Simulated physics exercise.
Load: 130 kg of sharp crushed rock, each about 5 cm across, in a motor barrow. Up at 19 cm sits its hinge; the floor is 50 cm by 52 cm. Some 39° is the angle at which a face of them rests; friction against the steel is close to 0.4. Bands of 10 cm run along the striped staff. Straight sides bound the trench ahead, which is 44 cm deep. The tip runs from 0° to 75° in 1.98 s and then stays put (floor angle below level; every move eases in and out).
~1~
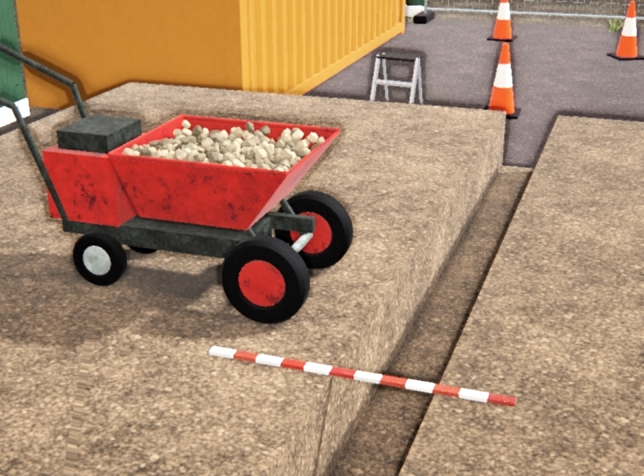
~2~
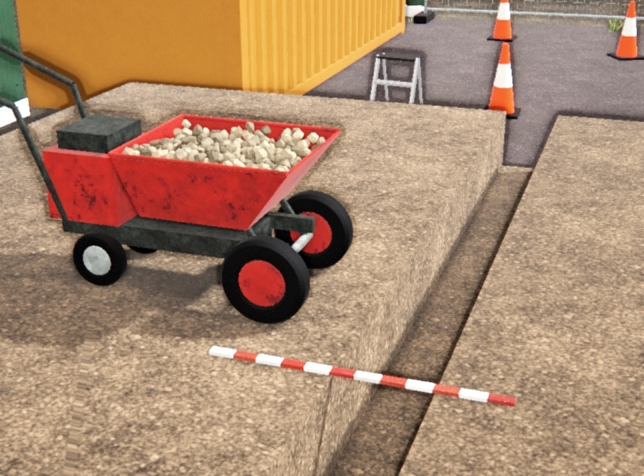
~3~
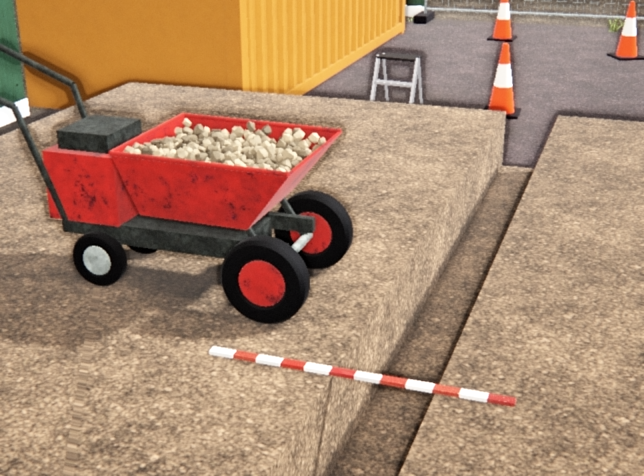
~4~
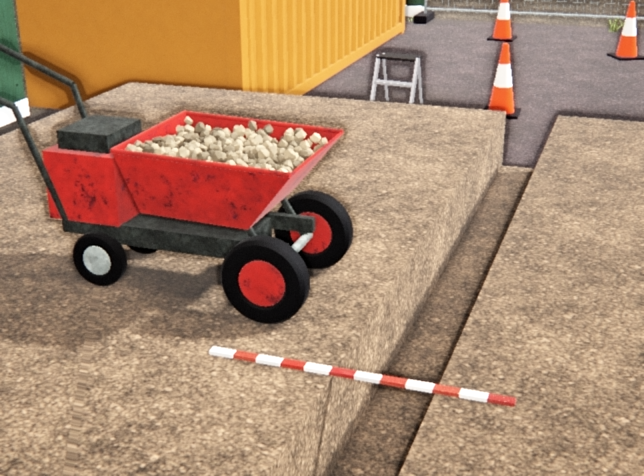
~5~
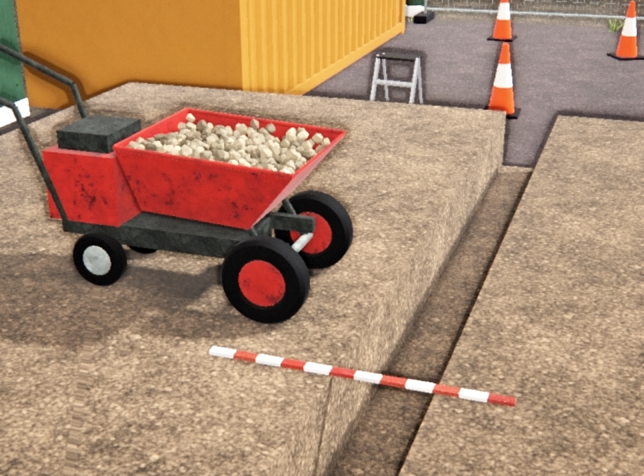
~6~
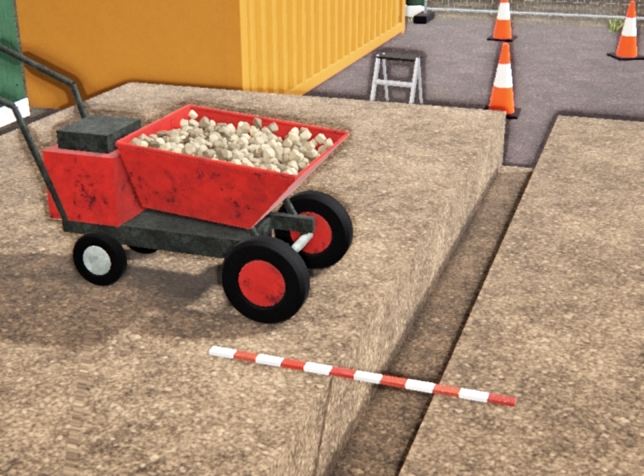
The red skip of a motor barrow, loaded with pale stones, tilts slightly forward toward the trench on the right, its back edge lifting a little, while the wheels and the red-and-white striped staff on the ground stay still.
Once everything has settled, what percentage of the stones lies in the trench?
I would say 96 percent.
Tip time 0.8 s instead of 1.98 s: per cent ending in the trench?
About 80%.
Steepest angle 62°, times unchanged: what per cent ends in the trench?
It comes out at about 45 percent.
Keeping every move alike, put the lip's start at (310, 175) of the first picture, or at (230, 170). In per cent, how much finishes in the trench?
Roughly 80 percent for the first, and 90 percent for the second.
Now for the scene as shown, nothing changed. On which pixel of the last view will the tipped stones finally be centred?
The tipped stones centre close to (431, 382).
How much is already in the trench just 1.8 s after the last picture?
Around 40 per cent of it, at that instant.
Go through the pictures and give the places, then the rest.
In the first picture, lip at (287, 174), floor tilted 0°, highest stones at (259, 136).
In the second picture, lip at (287, 174), floor tilted 0°, highest stones at (246, 134).
In the third picture, lip at (288, 174), floor tilted 1°, highest stones at (247, 134).
In the fourth picture, the skip is at 2°, its lip at (290, 175); the top of the load is at (233, 132).
In the fifth picture, lip at (293, 176), floor tilted 3°, highest stones at (209, 129).
In the sixth picture, the skip is at 5°, its lip at (296, 178); the top of the load is at (211, 126).
Then, 1.2 s after the last picture the floor is at 63°, 100 % in the skip; the foremost stones are at (397, 249).
Then, 1.8 s after the last picture the floor is at 75°, 56 % in the skip, 41 % in the trench, 3 % past the trench; the foremost stones are at (523, 326).
Then, 2.1 s after the last picture the floor is at 75°, 30 % in the skip, 66 % in the trench, 4 % past the trench; the foremost stones are at (554, 318).
Then, 4.1 s after the last picture the floor is at 75°, 0 % in the skip, 96 % in the trench, 4 % past the trench; the foremost stones are at (555, 318).
